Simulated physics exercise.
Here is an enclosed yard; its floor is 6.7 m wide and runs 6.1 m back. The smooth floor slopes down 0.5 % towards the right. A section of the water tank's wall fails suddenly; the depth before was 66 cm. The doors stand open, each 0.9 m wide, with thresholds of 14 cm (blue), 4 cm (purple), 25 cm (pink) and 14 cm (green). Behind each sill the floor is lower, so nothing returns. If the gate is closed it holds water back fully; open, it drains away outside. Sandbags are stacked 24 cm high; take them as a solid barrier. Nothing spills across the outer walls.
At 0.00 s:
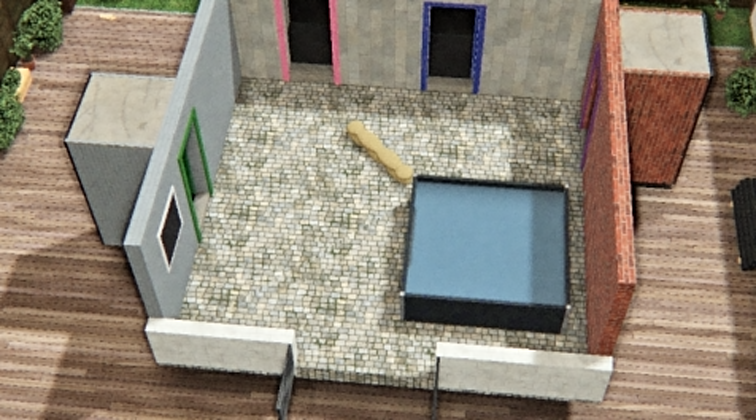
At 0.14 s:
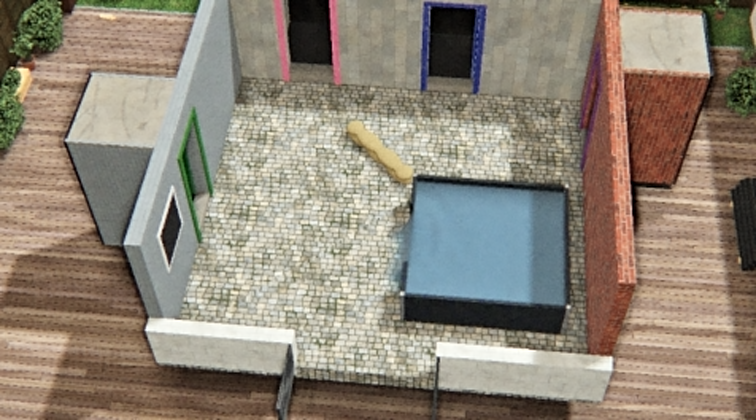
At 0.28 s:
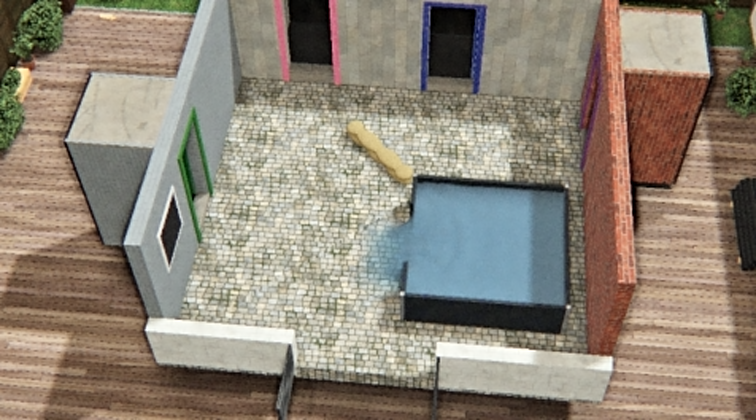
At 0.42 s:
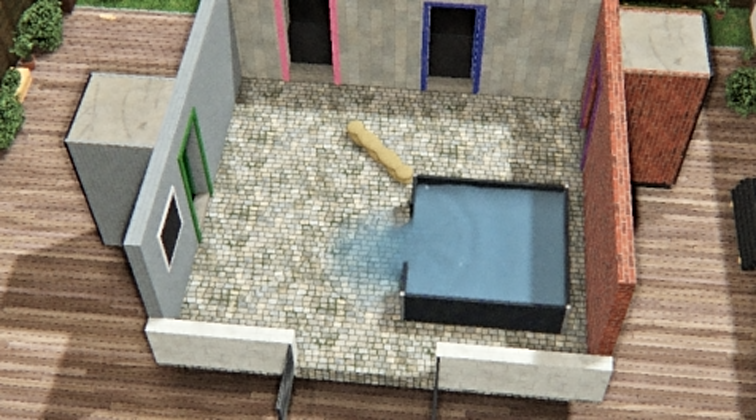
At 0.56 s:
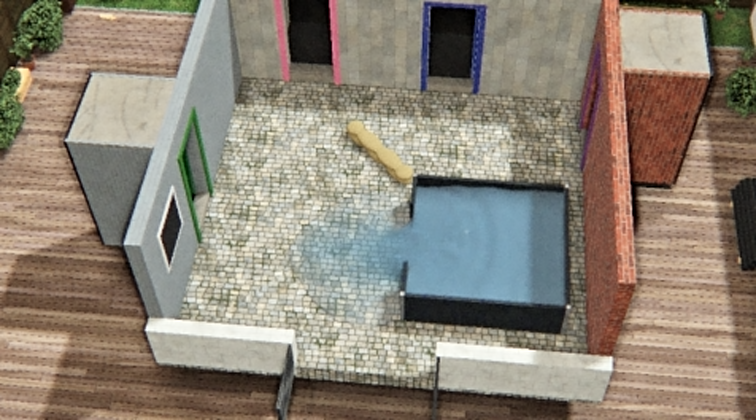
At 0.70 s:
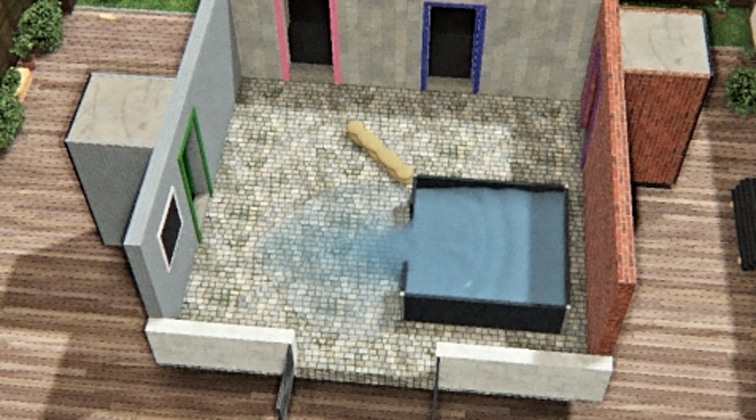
To begin with, a dark-walled tank of still blue water sits on a walled, cobbled yard near a tan barrier. Water then bursts out through the tank's left side, and the shallow sheet fans leftward across the paving, growing wider and thinner as ripples cross the tank.
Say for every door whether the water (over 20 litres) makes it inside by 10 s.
Door by door: At the blue door it does not reach the limit; at the purple door it exceeds the limit; at the pink door it keeps below the limit; at the green door it passes the limit.
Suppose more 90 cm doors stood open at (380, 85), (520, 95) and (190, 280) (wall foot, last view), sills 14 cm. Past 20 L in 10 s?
In that order: Not over, below, past it.
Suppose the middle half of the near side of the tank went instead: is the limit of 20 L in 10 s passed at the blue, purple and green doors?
Then: Blue under, purple not over, green below.
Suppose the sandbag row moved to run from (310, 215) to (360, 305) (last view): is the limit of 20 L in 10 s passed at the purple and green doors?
Then: Purple over, green not over.
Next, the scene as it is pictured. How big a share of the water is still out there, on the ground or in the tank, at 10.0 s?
Roughly 86 in a hundred.
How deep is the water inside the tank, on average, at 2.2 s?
About 43 cm.
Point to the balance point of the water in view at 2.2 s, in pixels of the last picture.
At about (406, 260).
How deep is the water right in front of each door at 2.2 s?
Depths in cm: Blue 0, purple 0, pink 0, green 27.
After 1.4 s water covers 35 % of the floor and is deepest (38 cm) near (396, 260); blue door not reached, purple door not reached, pink door not reached, green door 23 cm at the sill, 5 L in.
After 2.2 s water covers 45 % of the floor and is deepest (40 cm) near (173, 342); blue door not reached, purple door not reached, pink door not reached, green door 27 cm at the sill, 47 L in.
After 3.5 s water covers 50 % of the floor and is deepest (28 cm) near (242, 82); blue door not reached, purple door not reached, pink door 11 cm at the sill, 0 L in, green door 24 cm at the sill, 117 L in.
After 6.0 s water covers 80 % of the floor and is deepest (20 cm) near (240, 88); blue door 4 cm at the sill, 0 L in, purple door not reached, pink door 18 cm at the sill, 0 L in, green door 19 cm at the sill, 158 L in.
After 10.0 s water covers 95 % of the floor and is deepest (15 cm) near (574, 184); blue door 6 cm at the sill, 0 L in, purple door 13 cm at the sill, 88 L in, pink door 13 cm at the sill, 0 L in, green door 10 cm at the sill, 169 L in.
